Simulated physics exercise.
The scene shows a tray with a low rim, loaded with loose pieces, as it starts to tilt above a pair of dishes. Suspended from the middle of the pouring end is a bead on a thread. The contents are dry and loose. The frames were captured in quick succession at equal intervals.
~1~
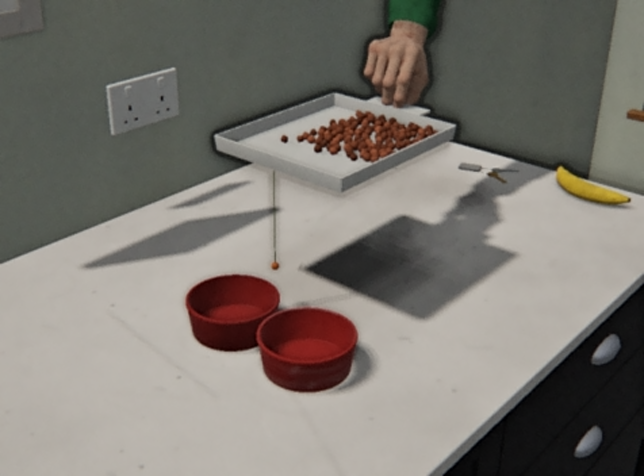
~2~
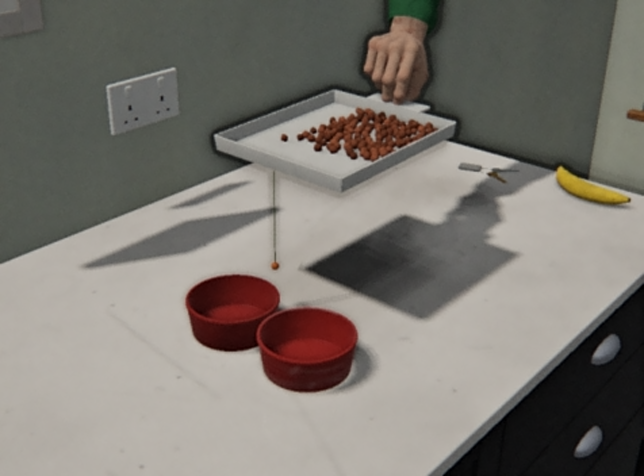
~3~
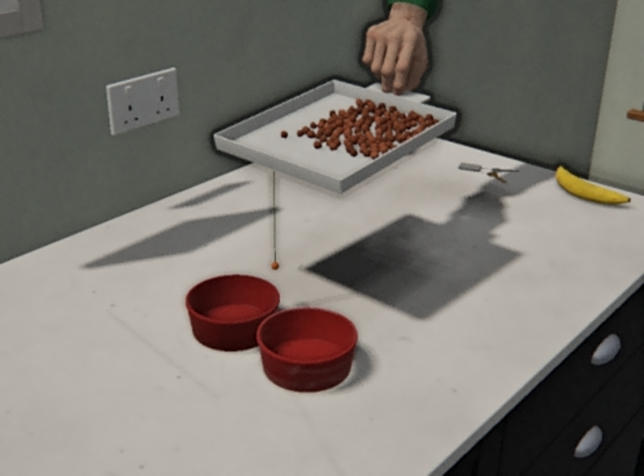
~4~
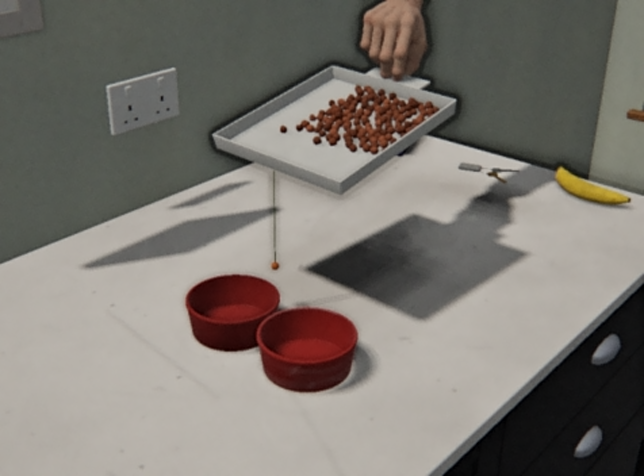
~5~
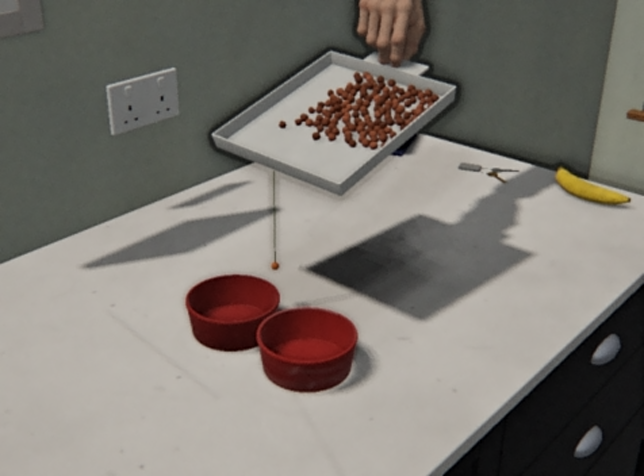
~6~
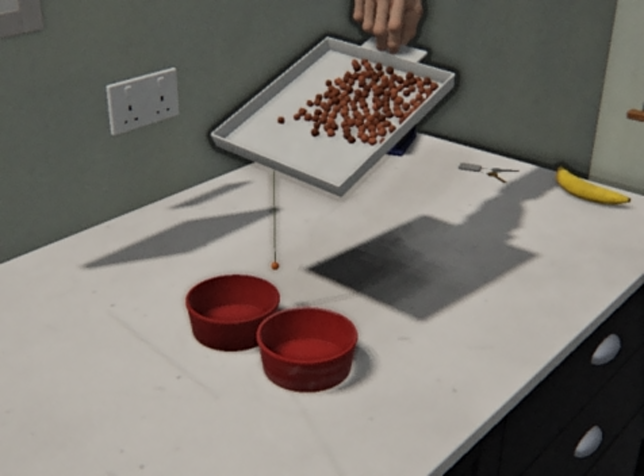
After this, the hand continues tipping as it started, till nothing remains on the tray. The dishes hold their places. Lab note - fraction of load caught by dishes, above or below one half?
Above one half.
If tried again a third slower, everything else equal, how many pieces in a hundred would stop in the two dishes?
It would be around 80 percent.
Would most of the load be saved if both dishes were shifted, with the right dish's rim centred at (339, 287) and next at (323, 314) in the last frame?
Shy of half, then past half.
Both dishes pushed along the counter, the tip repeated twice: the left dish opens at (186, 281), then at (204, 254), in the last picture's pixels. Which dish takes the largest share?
Result, try one: The dish at right; try two: The dish at right.
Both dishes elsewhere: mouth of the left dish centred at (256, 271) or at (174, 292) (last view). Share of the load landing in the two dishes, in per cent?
Around 40 and around 40 per cent, in that order.
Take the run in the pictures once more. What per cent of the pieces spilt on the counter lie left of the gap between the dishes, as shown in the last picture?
About 40 percent of the spill.
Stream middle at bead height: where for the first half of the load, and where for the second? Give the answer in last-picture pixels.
First roughly (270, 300), then roughly (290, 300).
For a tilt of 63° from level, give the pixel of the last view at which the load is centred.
The middle of the pieces lands at roughly (309, 151).
Soon, tray tipped steeply; nearly all on the tray; a stray few in the air.
A while on, tray tipped past a quarter turn; nearly all on the tray; a stray few in the right dish; a small part in the left dish; a stray few outside both; a stray few in the air.
Towards the end, tray tipped past a quarter turn; about half in the right dish; about a third in the left dish; about a quarter outside both; a stray few in the air.
Finally, tray tipped past a quarter turn; about half in the right dish; about a third in the left dish; about a quarter outside both; a stray few in the air.
